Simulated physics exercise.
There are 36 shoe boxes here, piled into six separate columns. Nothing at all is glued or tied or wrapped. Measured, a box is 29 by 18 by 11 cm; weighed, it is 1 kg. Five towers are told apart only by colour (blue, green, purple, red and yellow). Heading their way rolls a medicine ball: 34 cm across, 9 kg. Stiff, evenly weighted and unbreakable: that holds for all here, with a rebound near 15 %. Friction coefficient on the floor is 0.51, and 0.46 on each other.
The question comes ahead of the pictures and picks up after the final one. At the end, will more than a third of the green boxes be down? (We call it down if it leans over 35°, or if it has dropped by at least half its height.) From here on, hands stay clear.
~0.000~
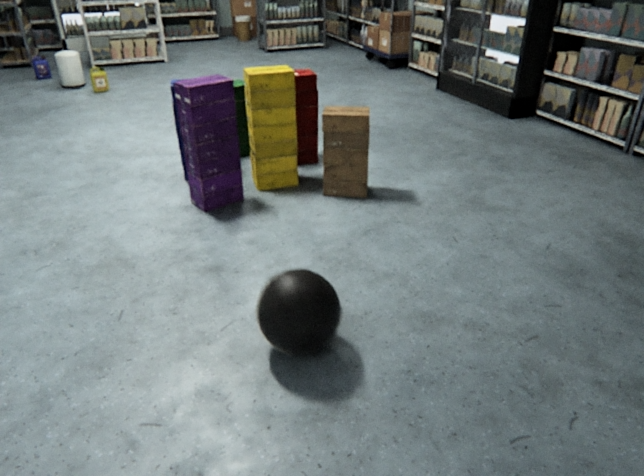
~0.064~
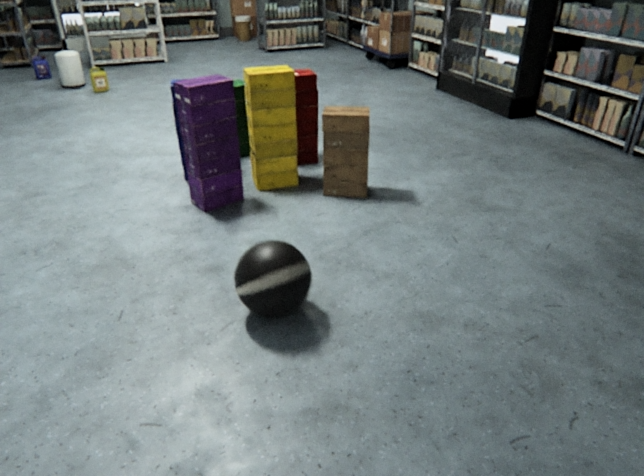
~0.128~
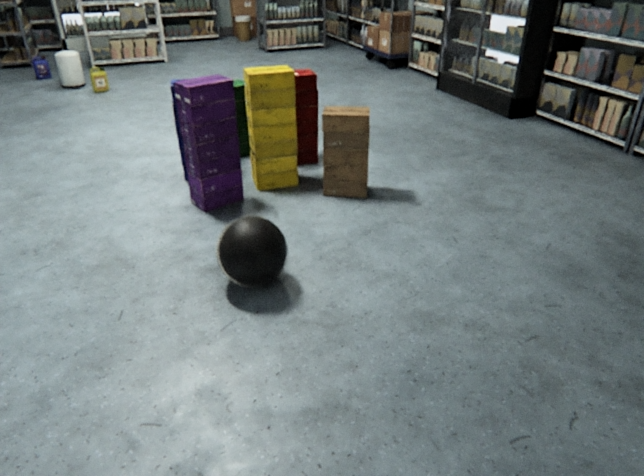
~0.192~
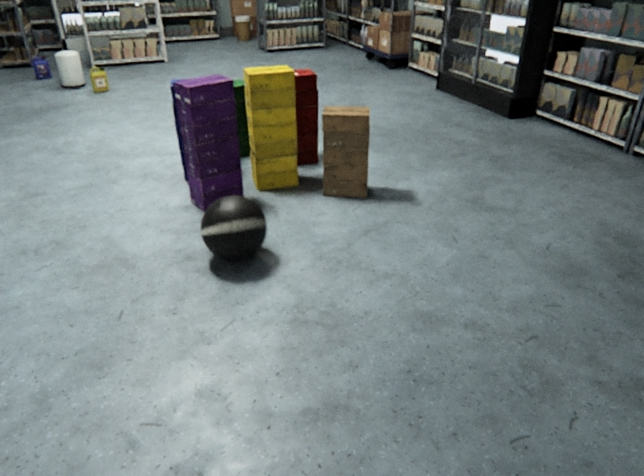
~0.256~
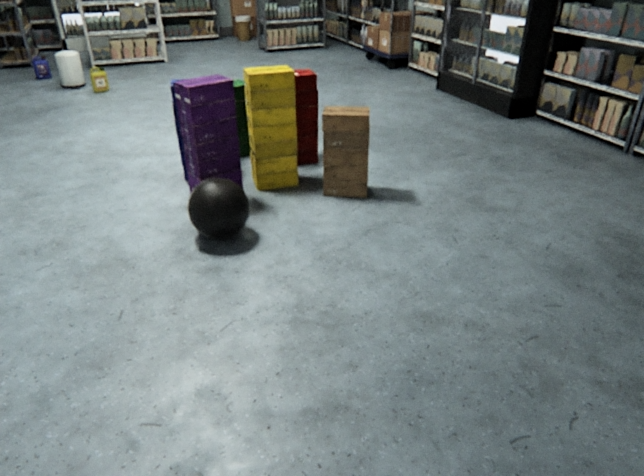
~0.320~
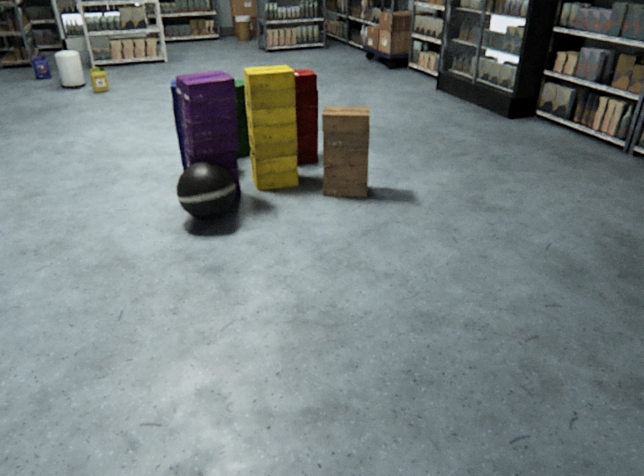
No. Tally: A third not attained.
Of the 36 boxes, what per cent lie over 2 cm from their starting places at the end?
35 percent.
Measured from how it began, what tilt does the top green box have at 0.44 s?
Near 0 degrees from where it started.
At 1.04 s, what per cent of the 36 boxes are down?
15 per cent.
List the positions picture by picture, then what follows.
In the first picture (pixels give the middle of a visible side), ball (299, 311) 1.19 m from contact, 4.1 m/s; top green box (237, 94); top red box (298, 84); none has stirred.
Ball (273, 279) 93 cm from contact, 4.1 m/s; top green box (237, 94), in the second picture.
Ball (252, 251) 67 cm from contact, 4.1 m/s; top green box (237, 94), in the third picture.
Ball (234, 228) 40 cm from contact, 4.1 m/s; top green box (237, 94), in the fourth picture.
Ball (219, 208) 14 cm from contact, 4.1 m/s; top green box (237, 94), in the fifth picture.
Ball (206, 191) after contact, 2.8 m/s; top green box (237, 94); top purple box (212, 91) 5° from how it stood; movement in 7 of them, in the sixth picture.
After 0.44 s, ball still moving; none of the 5 green boxes down (0 of 36 in all colours); top green box unmoved; top purple box 26° from how it stood.
After 0.62 s, ball still moving; none of the 5 green boxes down (4 of 36 in all colours); top green box unmoved; top purple box 44° from how it stood, 12 cm lower.
After 1.04 s, ball still moving; none of the 5 green boxes down (6 of 36 in all colours); top green box unmoved; top purple box upside down.
In the end (2.1 s), ball rolling away; none of the 5 green boxes down (6 of 36 in all colours); top green box unmoved; top purple box upside down. That is 0 per cent. From the last view, middles, top green box near (230, 92), top purple box near (198, 229).
